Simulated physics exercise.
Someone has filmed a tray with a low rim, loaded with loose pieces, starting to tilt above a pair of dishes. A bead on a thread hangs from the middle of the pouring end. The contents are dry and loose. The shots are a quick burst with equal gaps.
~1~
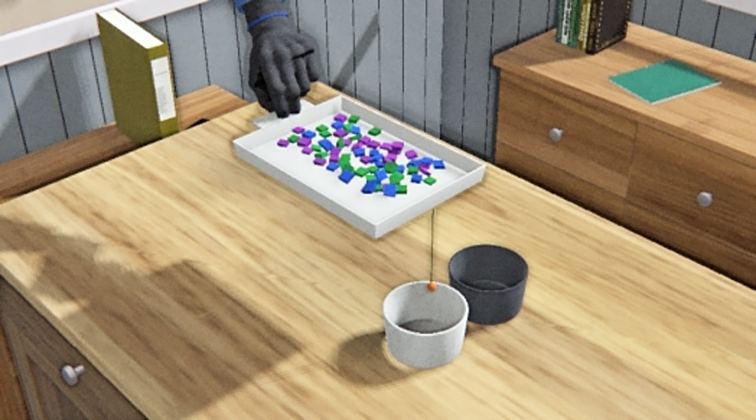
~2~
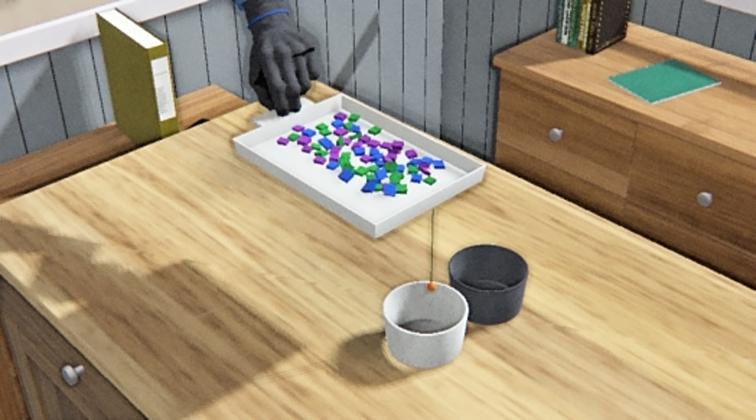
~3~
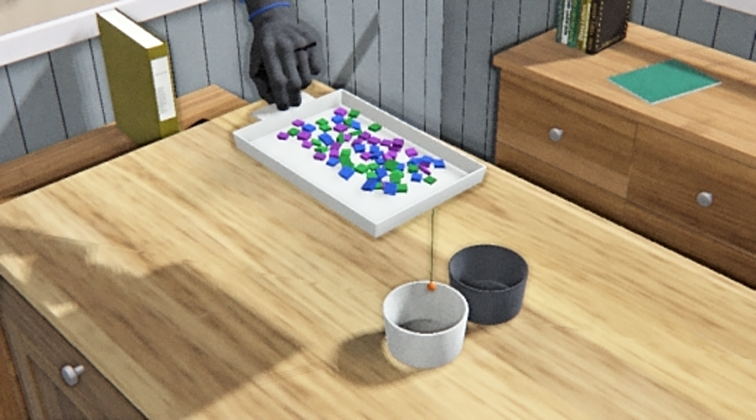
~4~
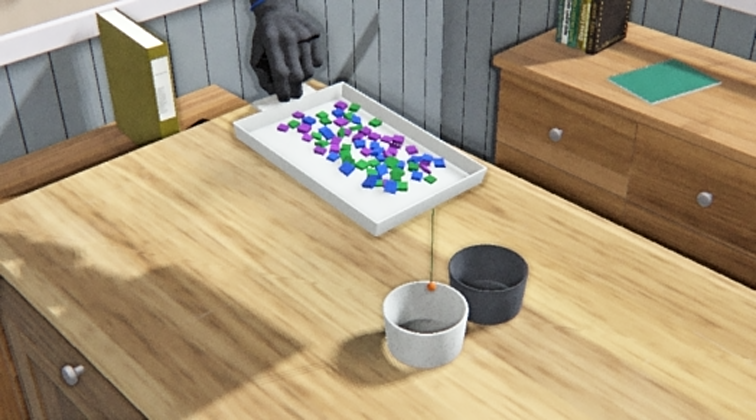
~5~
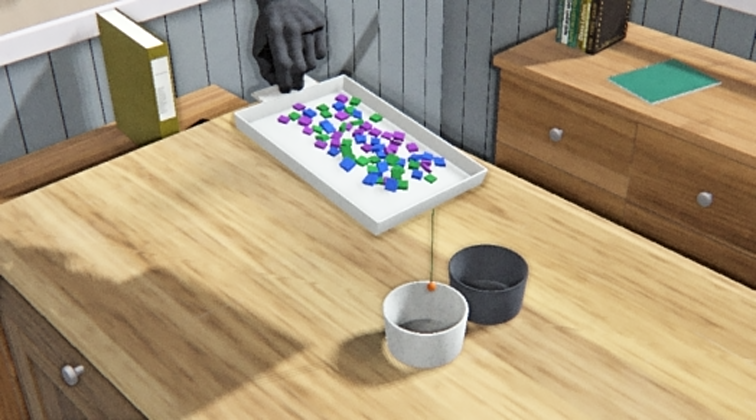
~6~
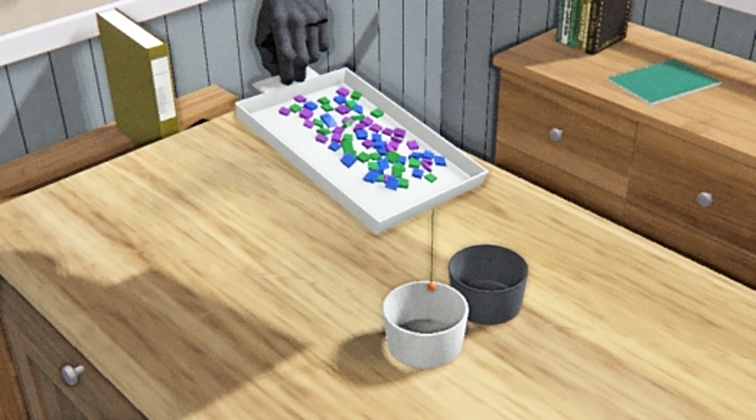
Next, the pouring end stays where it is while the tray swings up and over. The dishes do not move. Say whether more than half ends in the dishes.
They take the larger part between them.
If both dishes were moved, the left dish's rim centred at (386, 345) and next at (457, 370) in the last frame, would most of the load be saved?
One: Below a half. Two: Under half.
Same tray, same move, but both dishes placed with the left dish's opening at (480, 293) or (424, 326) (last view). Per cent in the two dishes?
In turn 70 and 90 in a hundred.
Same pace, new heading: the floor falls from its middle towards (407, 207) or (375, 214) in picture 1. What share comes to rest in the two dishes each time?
Roughly 20 per cent, and 30 per cent.
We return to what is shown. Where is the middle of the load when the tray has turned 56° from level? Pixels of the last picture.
Close to (444, 163).
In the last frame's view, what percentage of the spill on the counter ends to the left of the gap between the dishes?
It comes to 10 per cent or so.
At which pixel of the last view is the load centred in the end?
At about (490, 305).
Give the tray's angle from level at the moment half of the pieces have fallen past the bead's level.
At about 105°.
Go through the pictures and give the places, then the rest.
Corners of the pouring end at (376, 223) and (482, 165), level; middle of the load at (366, 160), mosaic tiles; left dish at (455, 342); right dish at (518, 300); bead on its thread at (431, 287), in the first frame.
Corners of the pouring end at (376, 222) and (482, 166), level; middle of the load at (366, 159), in the second frame.
Corners of the pouring end at (376, 222) and (483, 166), tipped barely, lowest at the right corner; middle of the load at (366, 156), in the third frame.
Corners of the pouring end at (377, 221) and (483, 168), tipped a little, lowest at the right corner; middle of the load at (366, 152), in the fourth frame.
Corners of the pouring end at (378, 220) and (484, 169), tipped a little, lowest at the right corner; middle of the load at (367, 148), in the fifth frame.
Corners of the pouring end at (380, 219) and (485, 171), tipped a little, lowest at the right corner; middle of the load at (368, 144); left dish at (455, 342); right dish at (518, 300), in the sixth frame.
Soon after the last picture, tray tipped steeply; all on the tray.
A little later, tray tipped right over; most on the tray; a small part in the right dish; a small part in the air.
Later still, tray tipped past a quarter turn; a stray few in the left dish; about two thirds in the right dish; about a quarter outside both.
At rest, tray tipped past a quarter turn; a stray few in the left dish; about two thirds in the right dish; about a quarter outside both.
